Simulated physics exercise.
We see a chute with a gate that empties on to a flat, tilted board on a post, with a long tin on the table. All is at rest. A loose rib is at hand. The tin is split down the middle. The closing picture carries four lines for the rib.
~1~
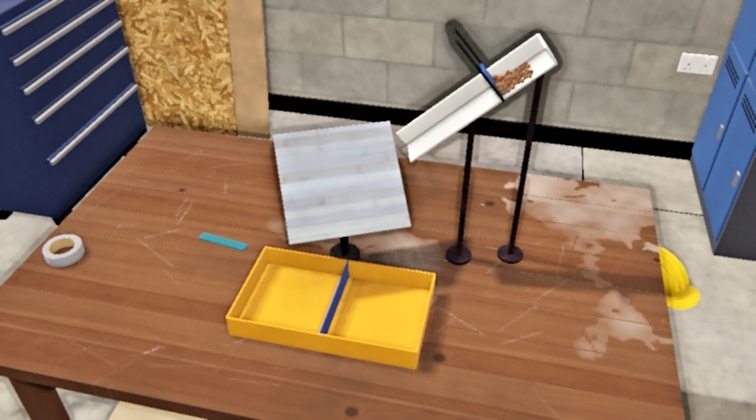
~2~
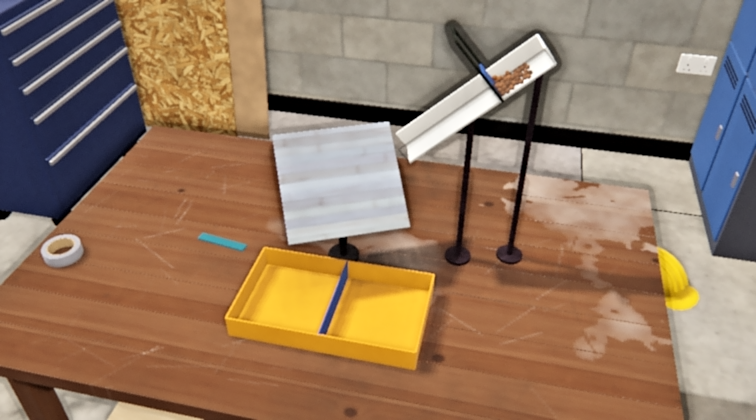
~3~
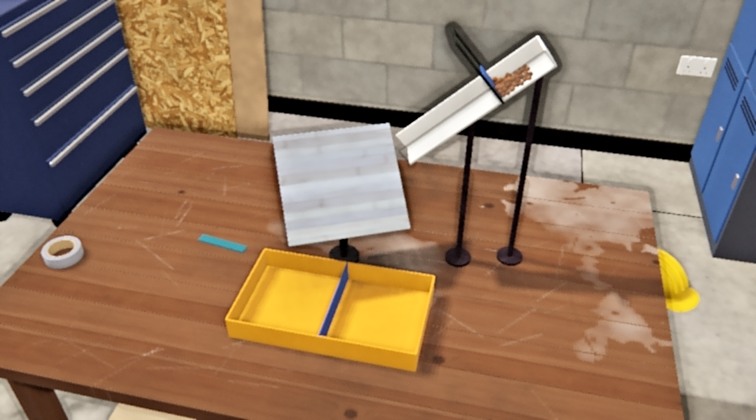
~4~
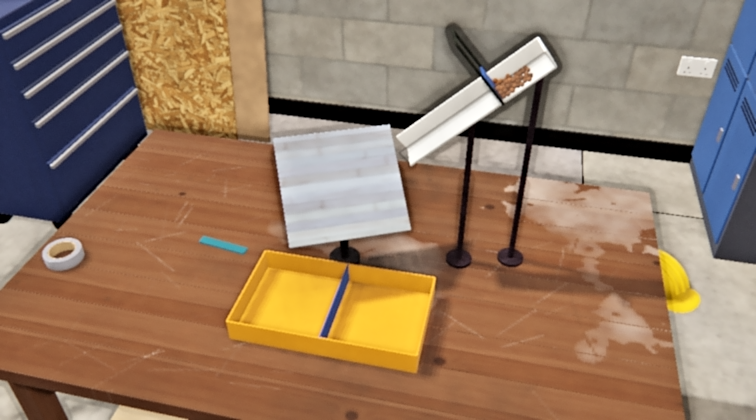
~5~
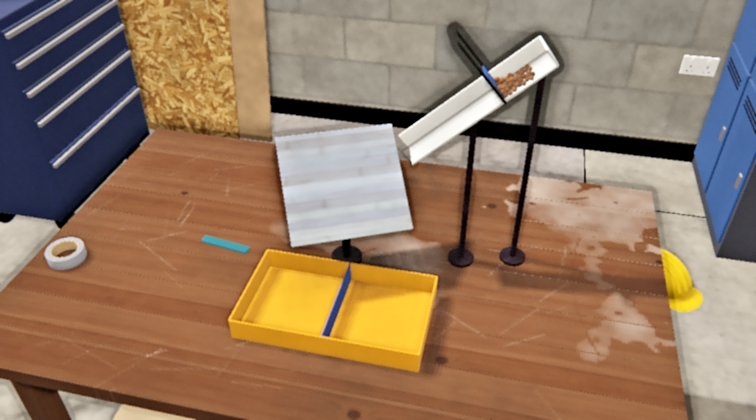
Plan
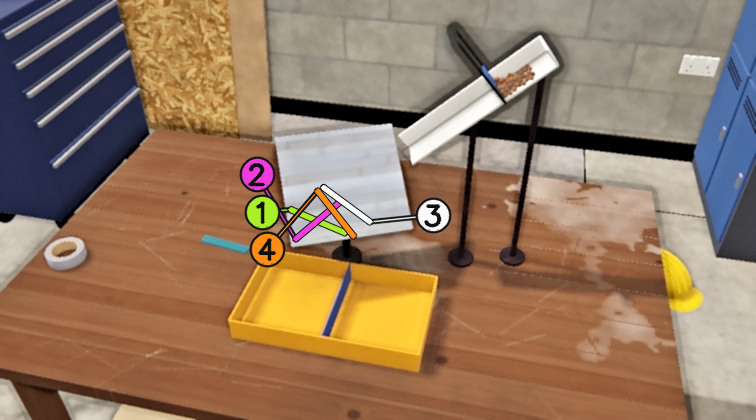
A yellow divided tin sits still below a tilted board and a gated chute holding small brown balls.
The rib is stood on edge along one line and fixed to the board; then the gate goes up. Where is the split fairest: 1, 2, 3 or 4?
It is 2.
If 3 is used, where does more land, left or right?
More lands on the right.
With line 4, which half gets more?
The right half.
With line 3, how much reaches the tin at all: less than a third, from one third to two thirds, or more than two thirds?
More than two thirds.
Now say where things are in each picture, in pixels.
In the first frame, load behind the gate (511, 82), cereal balls; lip of the chute (410, 154), sloping fairly steeply.
In the second frame, middle of the board (341, 181), tilted fairly steeply; middle of its low edge (351, 236); of its high edge (332, 128).
In the third frame, front corners of the tin (226, 319) and (416, 354); front end of its middle wall (318, 336); gate still shut (485, 75).
In the fourth frame, middle of the load (511, 85); lip (410, 157).
In the fifth frame, middle of the load (513, 84); lip (412, 157).
On the marked copy, line 1 from (290, 209) to (345, 232); line 2 from (340, 201) to (295, 238); line 3 from (323, 187) to (369, 221); line 4 from (317, 190) to (353, 235).
For line 1, of what is caught, just a few in the left half, almost all in the right.
For line 2, of what is caught, roughly half in the left half, roughly half in the right.
For line 3, of what is caught, about a tenth in the left half, almost all in the right.
For line 4, of what is caught, not one piece in the left half, every piece in the right.
